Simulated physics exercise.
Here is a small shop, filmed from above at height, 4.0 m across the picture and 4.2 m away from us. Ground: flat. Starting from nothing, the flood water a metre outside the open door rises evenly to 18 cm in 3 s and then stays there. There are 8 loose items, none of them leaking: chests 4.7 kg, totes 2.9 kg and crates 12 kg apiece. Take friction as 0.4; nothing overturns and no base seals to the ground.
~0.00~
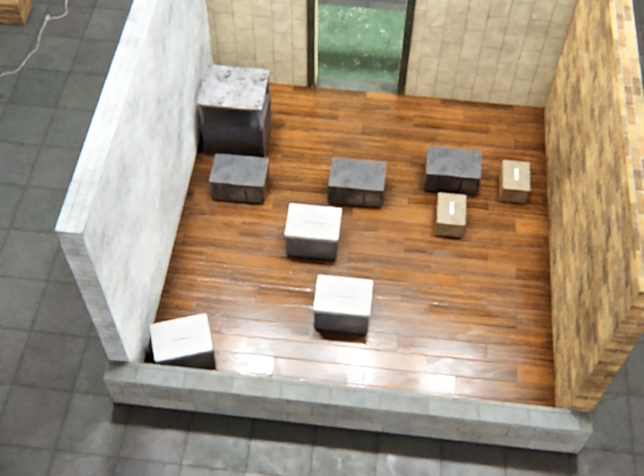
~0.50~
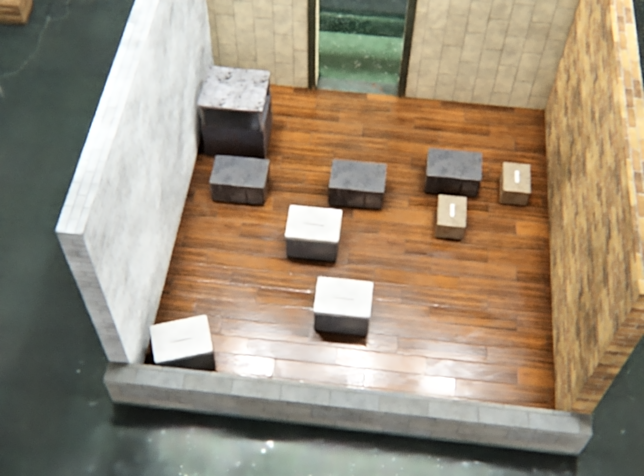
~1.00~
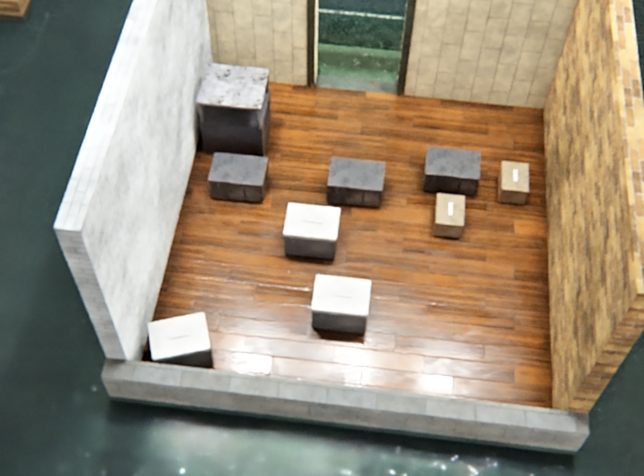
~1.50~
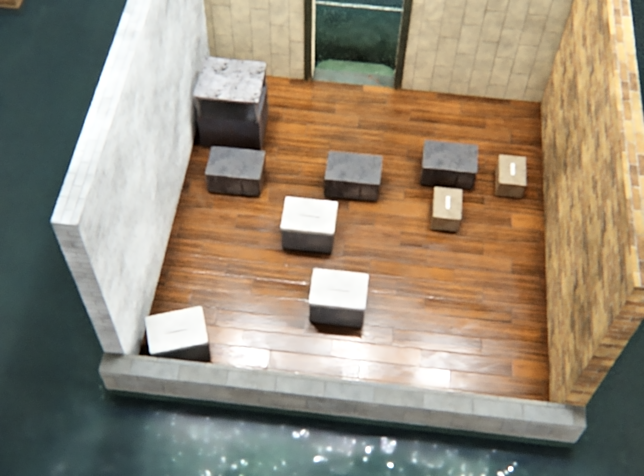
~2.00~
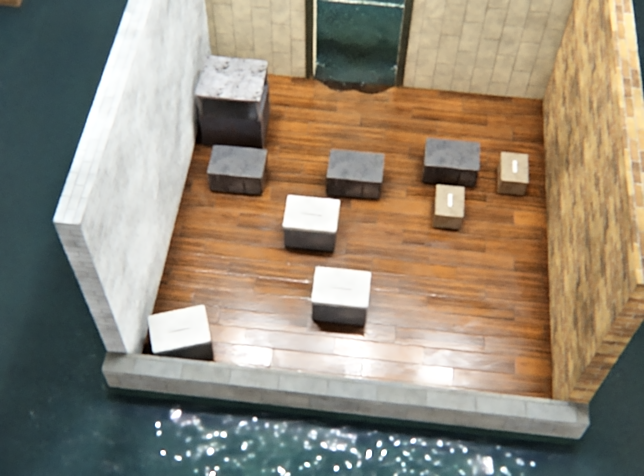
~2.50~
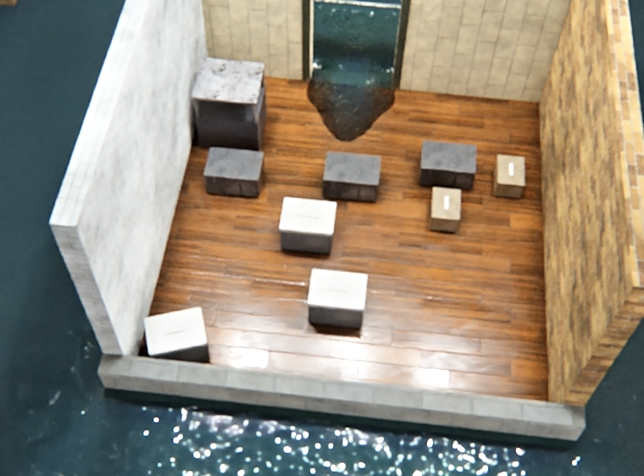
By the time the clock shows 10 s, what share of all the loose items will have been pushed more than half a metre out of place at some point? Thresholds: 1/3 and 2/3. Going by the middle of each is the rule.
1/3 to under 2/3.
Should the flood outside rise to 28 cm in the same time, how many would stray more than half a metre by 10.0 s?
I count 8 of them in that case.
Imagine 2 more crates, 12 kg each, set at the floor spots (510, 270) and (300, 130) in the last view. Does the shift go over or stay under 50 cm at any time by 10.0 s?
Inside the limit, then above the limit.
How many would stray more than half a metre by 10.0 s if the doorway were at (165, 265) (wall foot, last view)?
4.
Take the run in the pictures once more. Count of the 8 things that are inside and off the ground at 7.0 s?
The number is 3.
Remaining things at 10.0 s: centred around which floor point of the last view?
At about (373, 271).
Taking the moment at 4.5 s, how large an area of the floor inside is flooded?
Some 6.5 m2 of it.
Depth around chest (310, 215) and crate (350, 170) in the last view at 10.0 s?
Roughly 9 and 8 cm.
After 3.5 s 0 of 8 are over 50 cm from their spots; 0 afloat.
After 4.5 s 1 of 8 are over 50 cm from their spots; 0 afloat.
After 7.0 s 3 of 8 are over 50 cm from their spots; 3 afloat.
After 10.0 s 3 of 8 are over 50 cm from their spots, and 3 have been at some point; 5 afloat.
